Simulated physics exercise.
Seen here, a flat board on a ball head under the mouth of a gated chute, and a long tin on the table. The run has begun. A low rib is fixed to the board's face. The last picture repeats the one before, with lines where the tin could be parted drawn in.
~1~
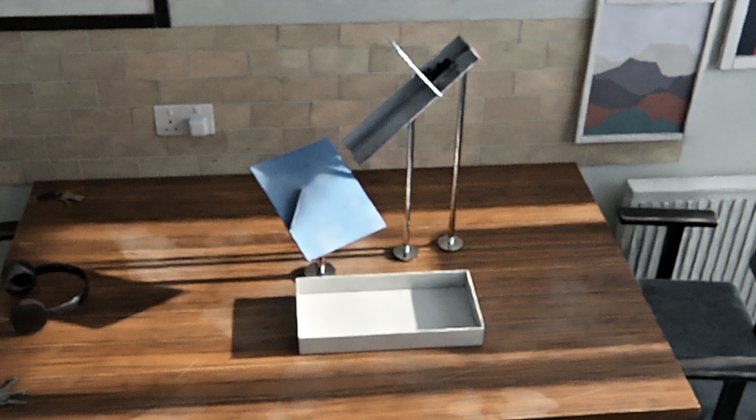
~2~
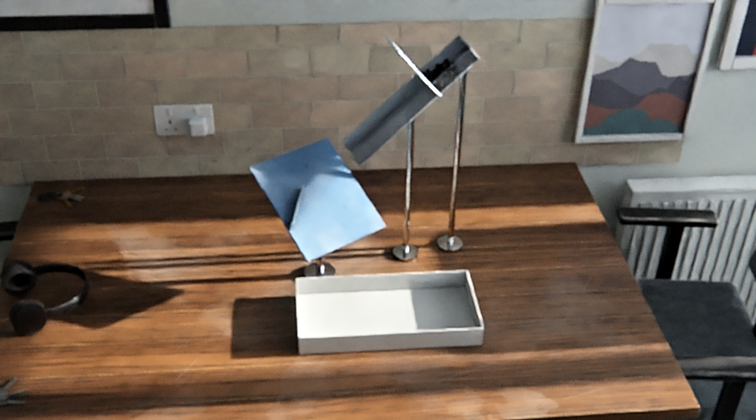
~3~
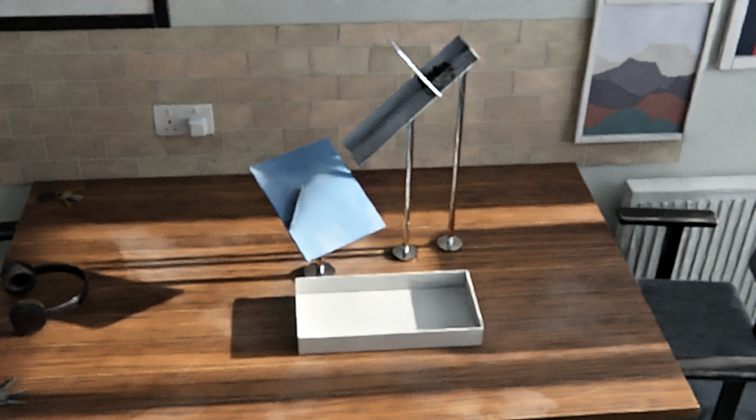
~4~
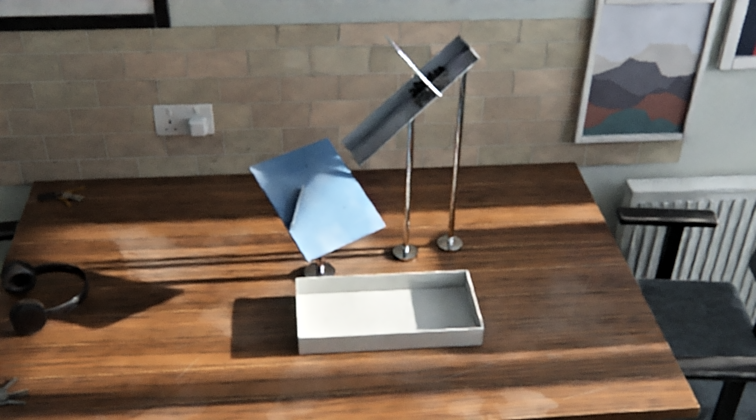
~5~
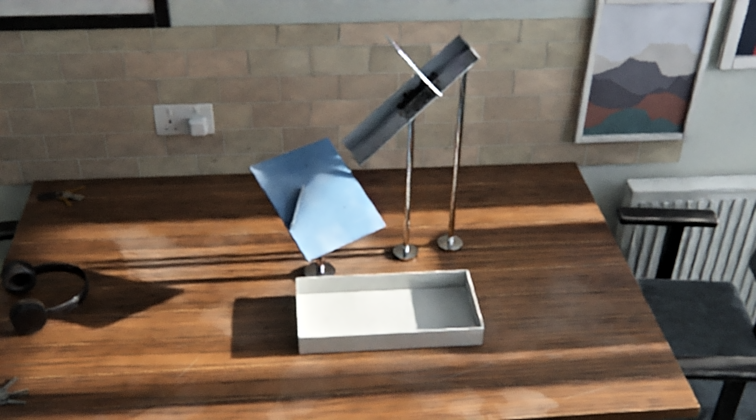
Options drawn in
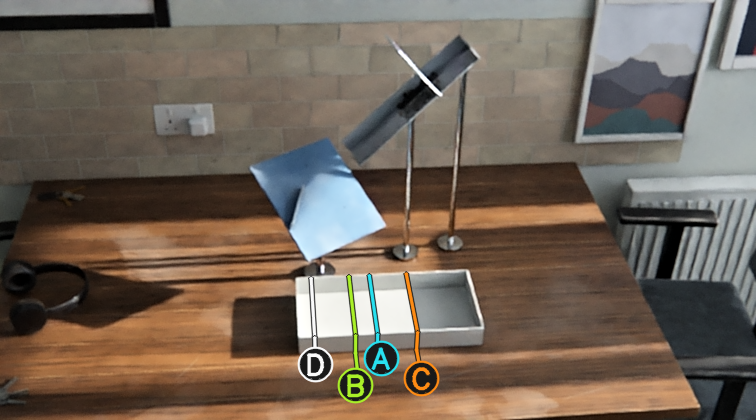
On a wooden table, dark beans slide slowly down a raised chute above a tilted blue board.
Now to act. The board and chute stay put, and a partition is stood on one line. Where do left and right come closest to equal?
Line B.
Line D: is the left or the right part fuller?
Right.
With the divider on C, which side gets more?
The left side.
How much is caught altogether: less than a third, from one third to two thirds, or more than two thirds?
About that: More than two thirds.
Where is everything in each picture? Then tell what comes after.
The first frame shows load behind the gate at (439, 75), black beans; lip of the chute at (355, 159), sloping fairly steeply.
The second frame shows middle of the board at (318, 197), tilted fairly steeply; middle of its low edge at (348, 243); of its high edge at (290, 152).
The third frame shows front corners of the tin at (299, 338) and (483, 328), empty; front of the load at (429, 93).
The fourth frame shows middle of the load at (427, 85); its front at (414, 100), about a quarter of the way to the lip; rib from (304, 186) to (292, 225).
The fifth frame shows middle of the load at (422, 94); its front at (401, 114), about a third of the way to the lip.
On the marked copy, line A crosses the front rim at (377, 333); line B crosses the front rim at (355, 334); line C crosses the front rim at (417, 331); line D crosses the front rim at (314, 336).
If A is chosen, of what is caught, nearly all on the left of the divider, a small part on the right.
If B is chosen, of what is caught, about two thirds on the left of the divider, about a third on the right.
If C is chosen, of what is caught, all on the left of the divider, none on the right.
If D is chosen, of what is caught, a small part on the left of the divider, nearly all on the right.
